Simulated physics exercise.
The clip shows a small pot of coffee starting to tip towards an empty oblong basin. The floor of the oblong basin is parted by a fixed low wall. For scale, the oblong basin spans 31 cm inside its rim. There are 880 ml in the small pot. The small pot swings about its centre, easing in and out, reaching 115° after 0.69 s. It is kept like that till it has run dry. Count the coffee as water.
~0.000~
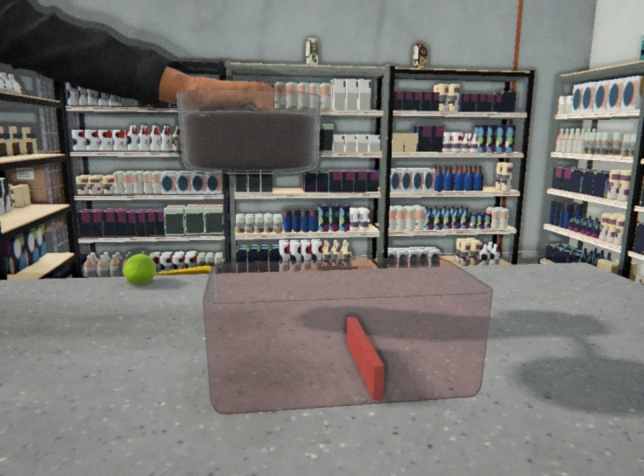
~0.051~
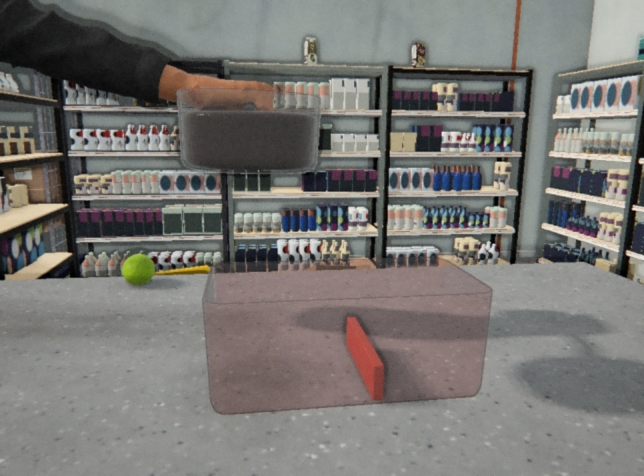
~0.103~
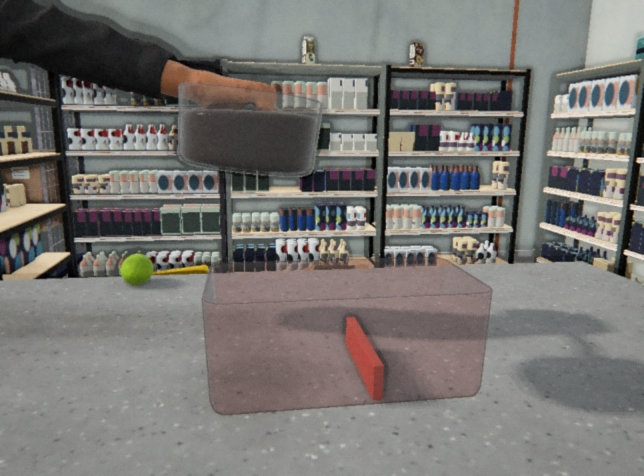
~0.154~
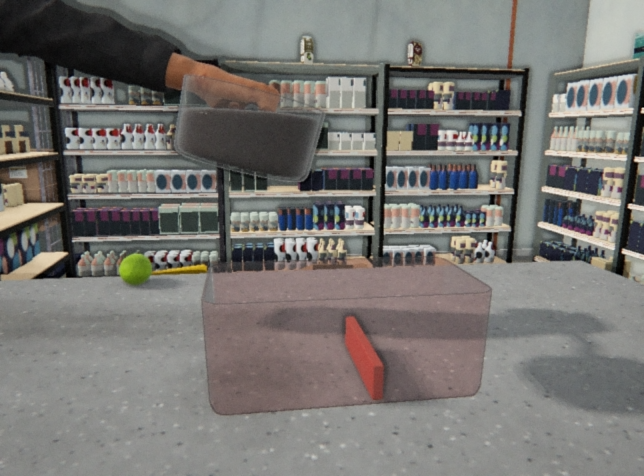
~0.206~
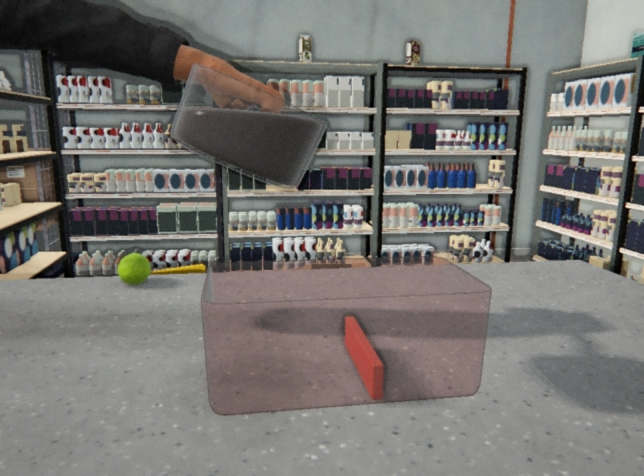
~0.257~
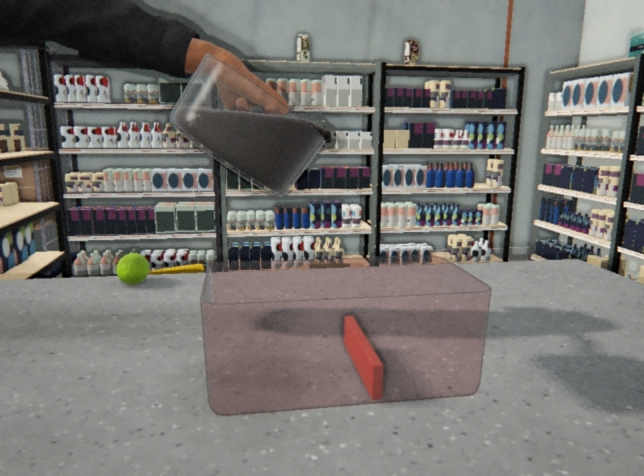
The clip opens on a hand holding a small clear container of dark contents, level above an empty, pinkish see-through basin with a red divider, on a speckled grey counter before stocked shelves. The container tilts slightly, then more steeply, its right side dropping and left side rising, while the basin stays still.
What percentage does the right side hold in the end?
The far part has some 40 per cent.
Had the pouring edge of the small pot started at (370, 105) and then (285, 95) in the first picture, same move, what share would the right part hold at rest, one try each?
In turn about 70 and 15 per cent.
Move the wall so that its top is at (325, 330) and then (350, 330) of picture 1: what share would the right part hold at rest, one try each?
First 75, then 55 per cent.
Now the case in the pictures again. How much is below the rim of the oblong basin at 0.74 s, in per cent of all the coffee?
Near 88 in a hundred.
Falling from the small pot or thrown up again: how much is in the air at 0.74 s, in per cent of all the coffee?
Near 9 in a hundred.
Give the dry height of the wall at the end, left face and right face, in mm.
Left about 22 mm, right about 22 mm.
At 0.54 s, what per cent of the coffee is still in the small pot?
About 22 per cent.
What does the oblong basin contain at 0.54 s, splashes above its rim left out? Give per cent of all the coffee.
About 30 per cent.
By 0.54 s the tilt is 102° and 22 per cent is still to pour, 6 is left of the wall and 25 right of it.
By 0.74 s the tilt is 115° and 3 per cent is still to pour, 43 is left of the wall and 45 right of it.
By 0.96 s the tilt is 115° and 0 per cent is still to pour, 57 is left of the wall and 40 right of it.
By 1.19 s the tilt is 115° and 0 per cent is still to pour, 58 is left of the wall and 40 right of it.
At rest 58 per cent lies left of the wall, 40 right of it and 3 outside.
